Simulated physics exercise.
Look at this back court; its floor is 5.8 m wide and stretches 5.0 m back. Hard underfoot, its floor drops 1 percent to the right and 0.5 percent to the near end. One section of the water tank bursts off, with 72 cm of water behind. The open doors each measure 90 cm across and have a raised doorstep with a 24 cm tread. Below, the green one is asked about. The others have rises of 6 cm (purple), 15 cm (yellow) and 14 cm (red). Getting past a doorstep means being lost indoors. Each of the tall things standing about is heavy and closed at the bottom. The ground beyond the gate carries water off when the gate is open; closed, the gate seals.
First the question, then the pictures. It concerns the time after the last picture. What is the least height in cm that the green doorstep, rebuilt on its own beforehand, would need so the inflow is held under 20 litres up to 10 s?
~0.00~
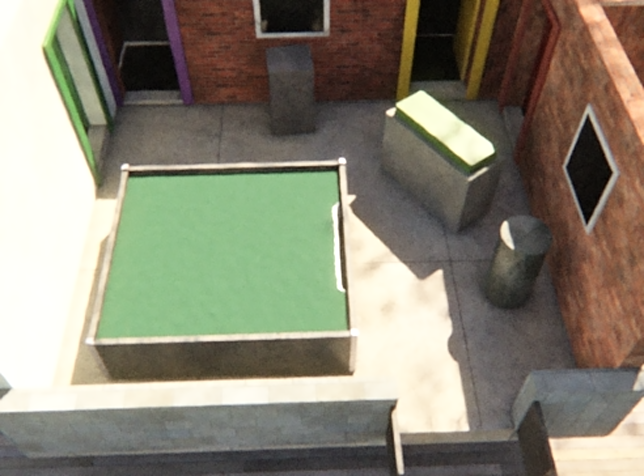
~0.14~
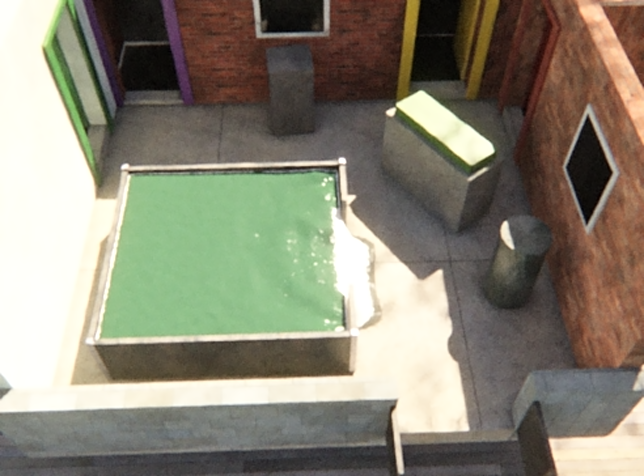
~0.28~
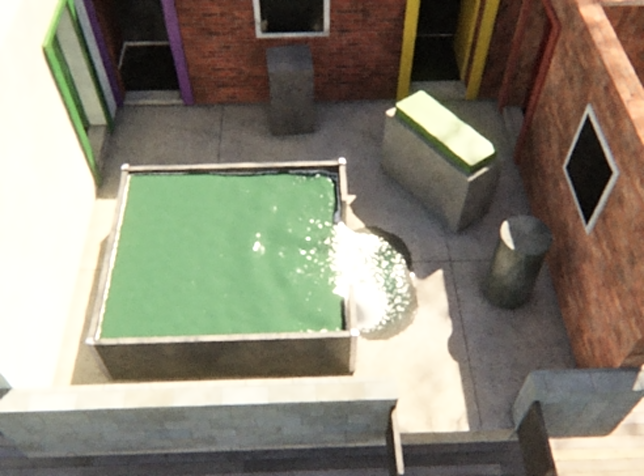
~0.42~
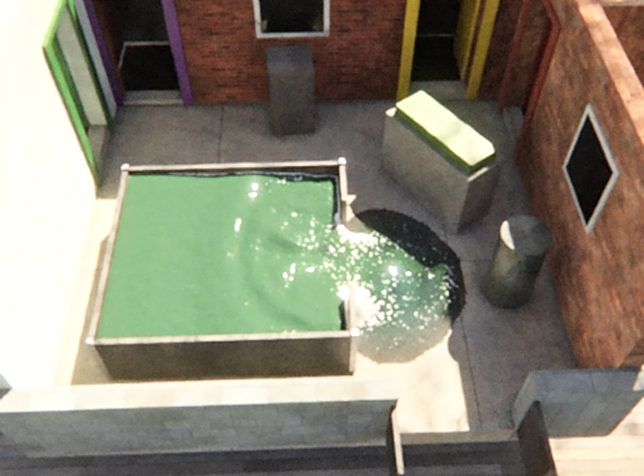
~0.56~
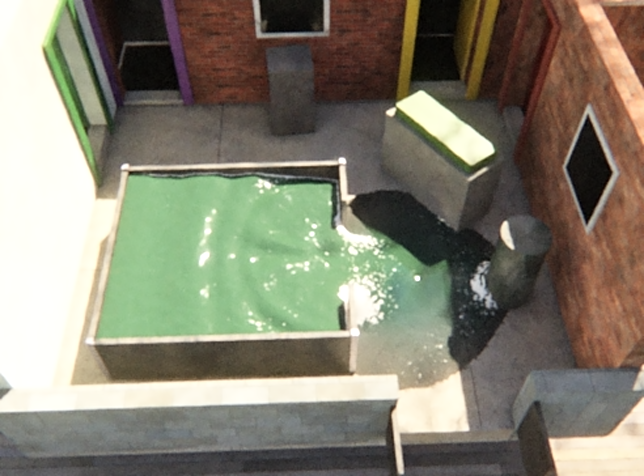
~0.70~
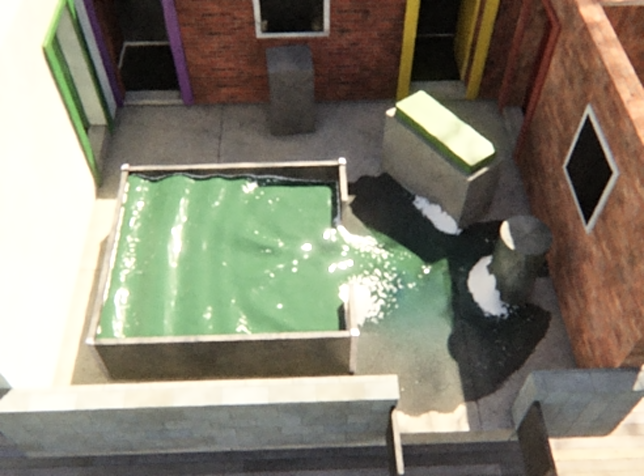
Around 9 cm would be enough.
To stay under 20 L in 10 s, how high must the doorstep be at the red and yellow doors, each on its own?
Close to 14.0 cm (red) and close to 18 cm (yellow).
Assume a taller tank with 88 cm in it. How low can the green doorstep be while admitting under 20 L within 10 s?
11.5 cm.
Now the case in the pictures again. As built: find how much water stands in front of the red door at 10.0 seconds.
The depth there is around 14.0 cm.
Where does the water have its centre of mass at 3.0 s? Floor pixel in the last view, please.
The centre of all the water is around (338, 276).
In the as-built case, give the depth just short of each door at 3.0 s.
Door by door in centimetres - purple 0, green 0, yellow 21, red 8.
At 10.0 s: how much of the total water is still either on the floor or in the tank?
I'd say near 70 per cent is still there.
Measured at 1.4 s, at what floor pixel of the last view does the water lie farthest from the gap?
Around (510, 145).
After 1.4 s water covers 35 % of the floor, deepest (52 cm) near (554, 406); it has not reached the green door.
After 3.0 s water covers 65 % of the floor, deepest (42 cm) near (520, 407); it has not reached the green door.
After 10.0 s water covers 95 % of the floor, deepest (21 cm) near (587, 405); 8 cm at the green door, 0 litres in over its 19 cm doorstep.
At the green door as built, the water arrived by 4.2 s and peaked near 14 cm at 7.0 s.
Run again over the same 10 s with other heights there, 32 litres in over 8 cm, 10 litres over 10.5 cm. The limit of 20 litres is kept from about 9 cm up.
